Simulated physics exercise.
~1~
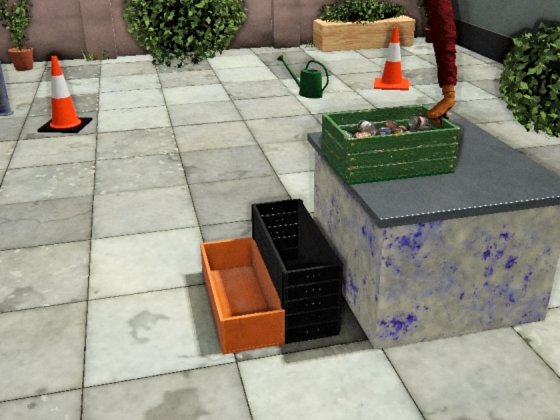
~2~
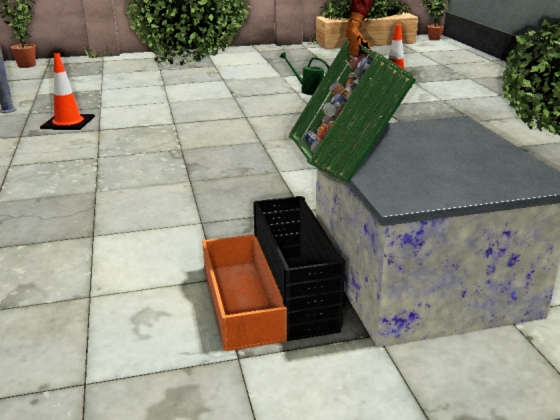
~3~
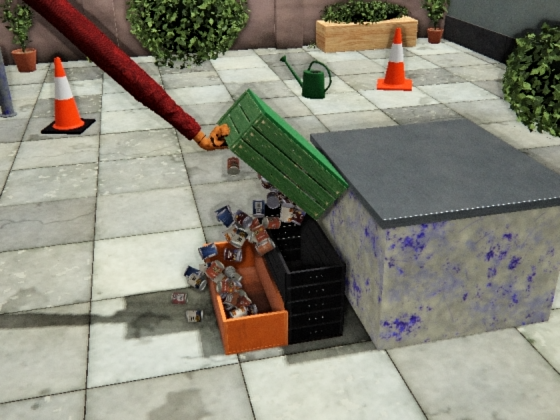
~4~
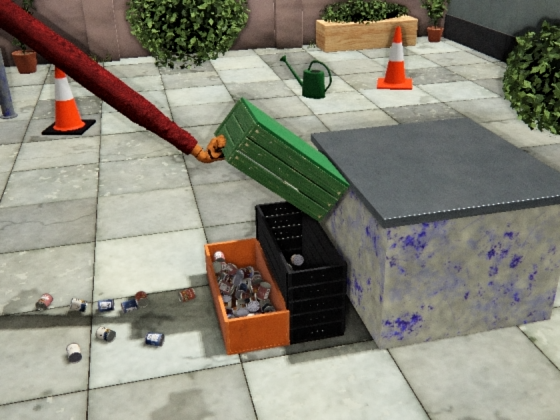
The footage shows a red-sleeved arm tipping a green crate of small tins over a bench edge, spilling them toward a black bin and an orange tote. Most land in the orange tote, some in the black bin, and several scatter on the paving to the left.
